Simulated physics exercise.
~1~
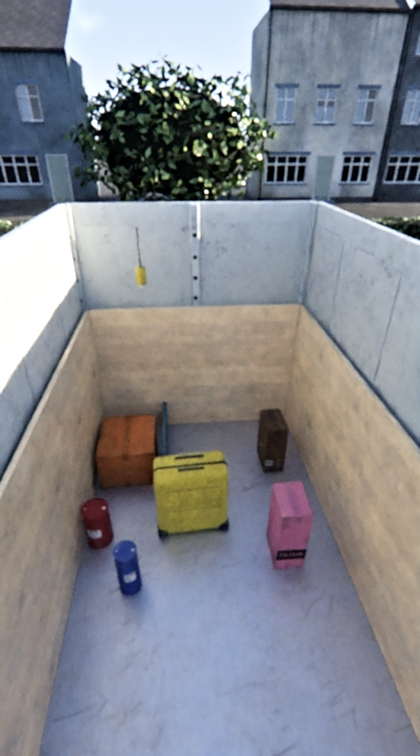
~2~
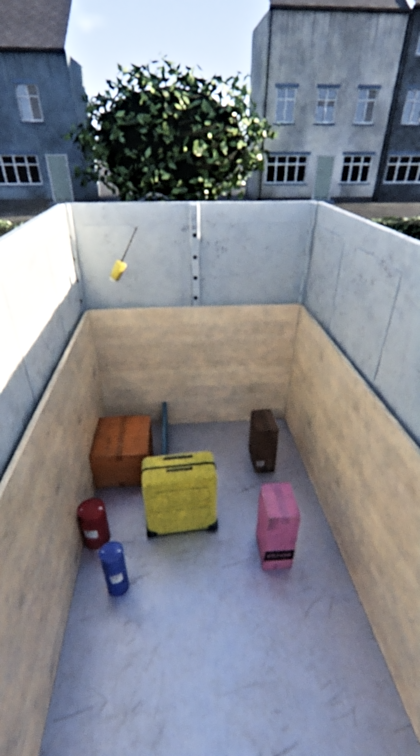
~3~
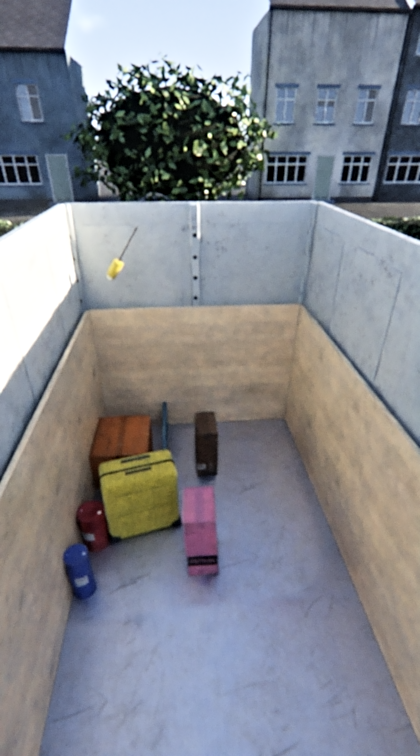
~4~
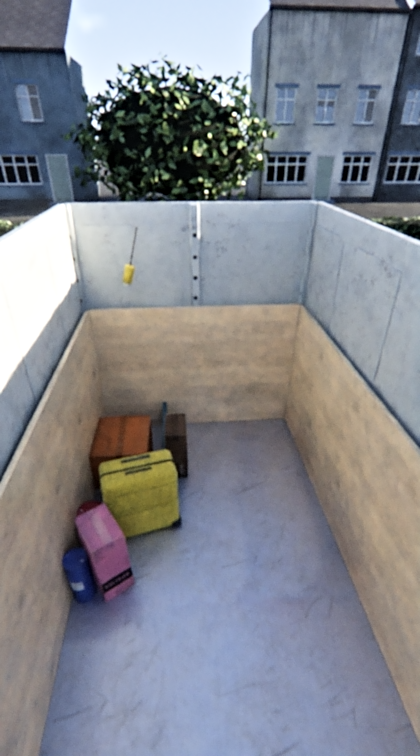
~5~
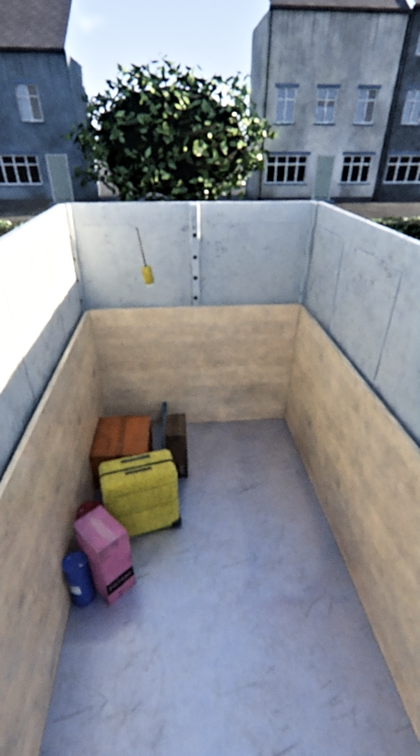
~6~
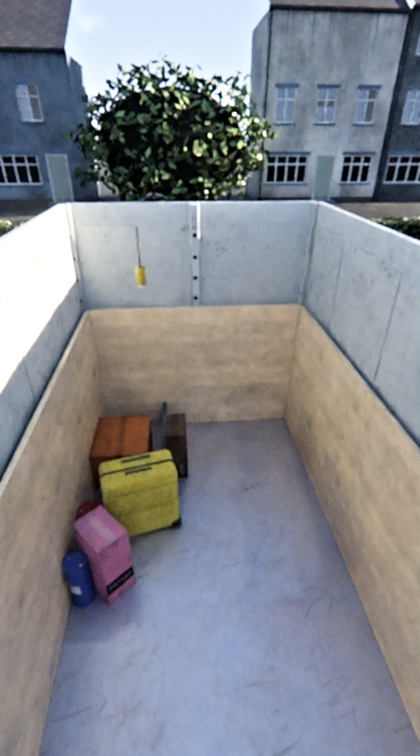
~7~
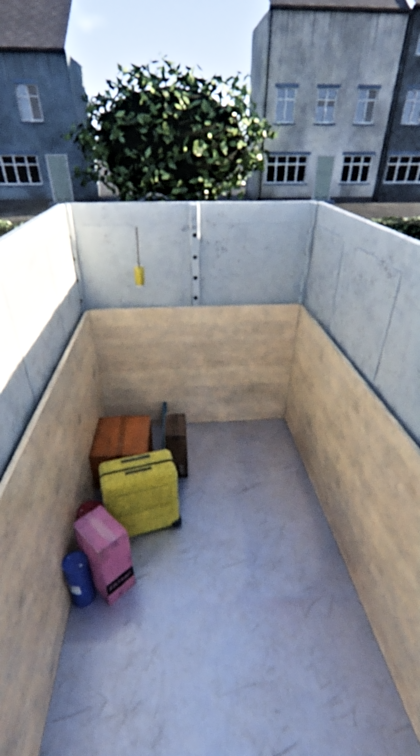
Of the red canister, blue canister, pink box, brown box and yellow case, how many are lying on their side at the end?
None of them are. All five slide or stay put without toppling and are still upright at the end.
